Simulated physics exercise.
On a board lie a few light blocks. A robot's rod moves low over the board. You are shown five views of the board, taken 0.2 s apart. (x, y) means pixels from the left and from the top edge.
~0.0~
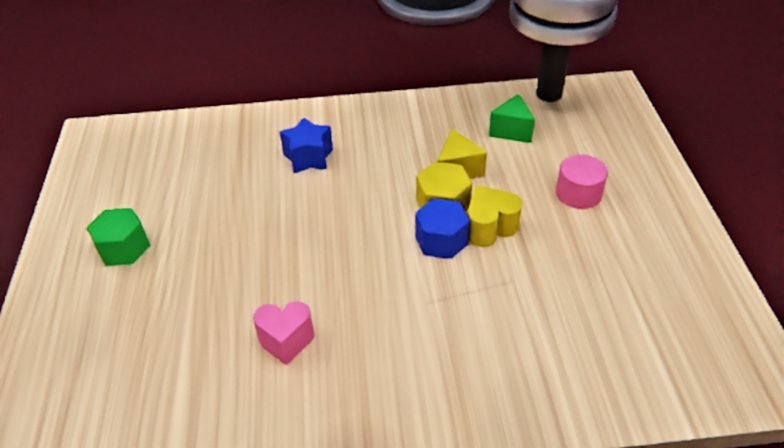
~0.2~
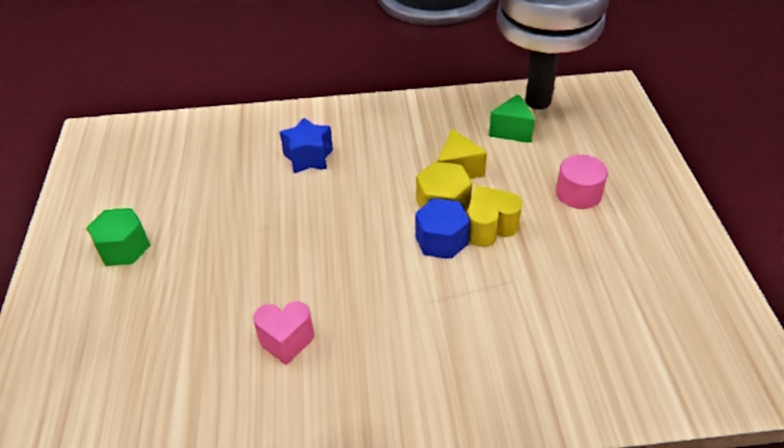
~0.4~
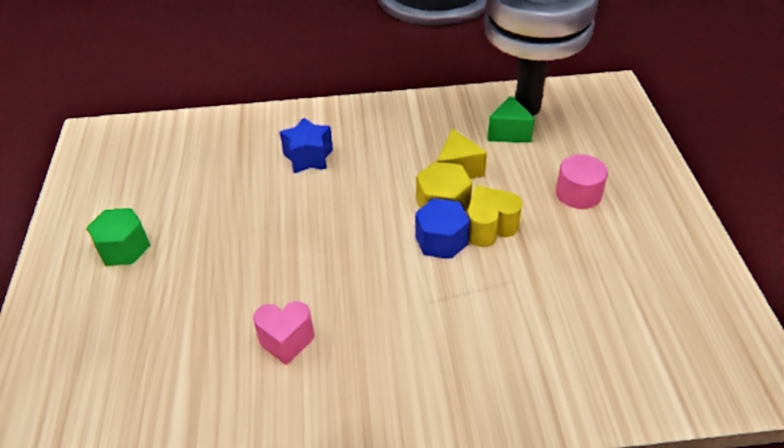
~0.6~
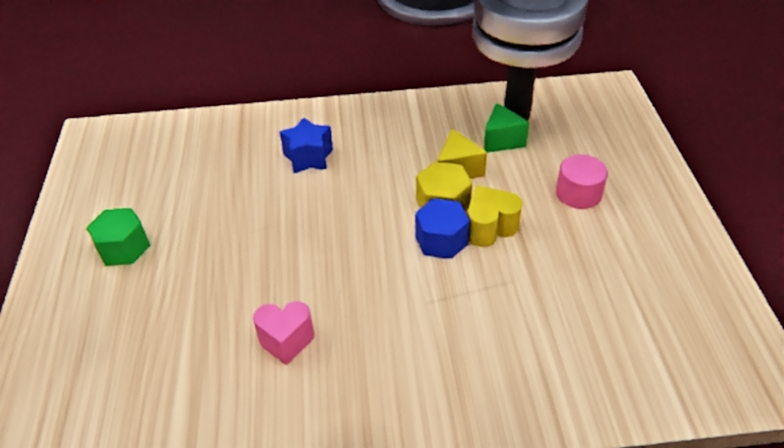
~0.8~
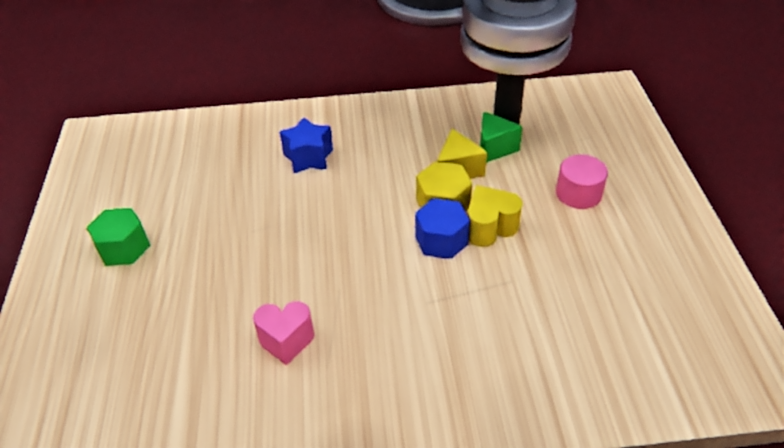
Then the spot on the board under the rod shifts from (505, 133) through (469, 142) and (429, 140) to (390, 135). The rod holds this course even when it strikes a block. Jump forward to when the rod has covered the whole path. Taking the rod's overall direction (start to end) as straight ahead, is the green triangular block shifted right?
No, I don't think so.
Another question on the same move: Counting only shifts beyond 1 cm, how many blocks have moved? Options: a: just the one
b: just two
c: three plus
Choice a: Just the one.
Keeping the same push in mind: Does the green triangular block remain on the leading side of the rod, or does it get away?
The block gets away.
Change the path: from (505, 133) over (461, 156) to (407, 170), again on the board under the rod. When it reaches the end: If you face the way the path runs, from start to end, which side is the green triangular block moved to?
Sideways, to the left.
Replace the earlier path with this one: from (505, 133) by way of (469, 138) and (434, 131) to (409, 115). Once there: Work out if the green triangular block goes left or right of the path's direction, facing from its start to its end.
The shift is to the left of that direction.
What follows on the original path. One third of the way, rod at (469, 132); green triangular block at (482, 135), turned 45° anticlockwise.
Two thirds of the way, rod at (428, 130); green triangular block at (482, 135), turned 45° anticlockwise.
At the end, rod at (390, 126); yellow triangular block unmoved; green triangular block at (482, 135), turned 45° anticlockwise.
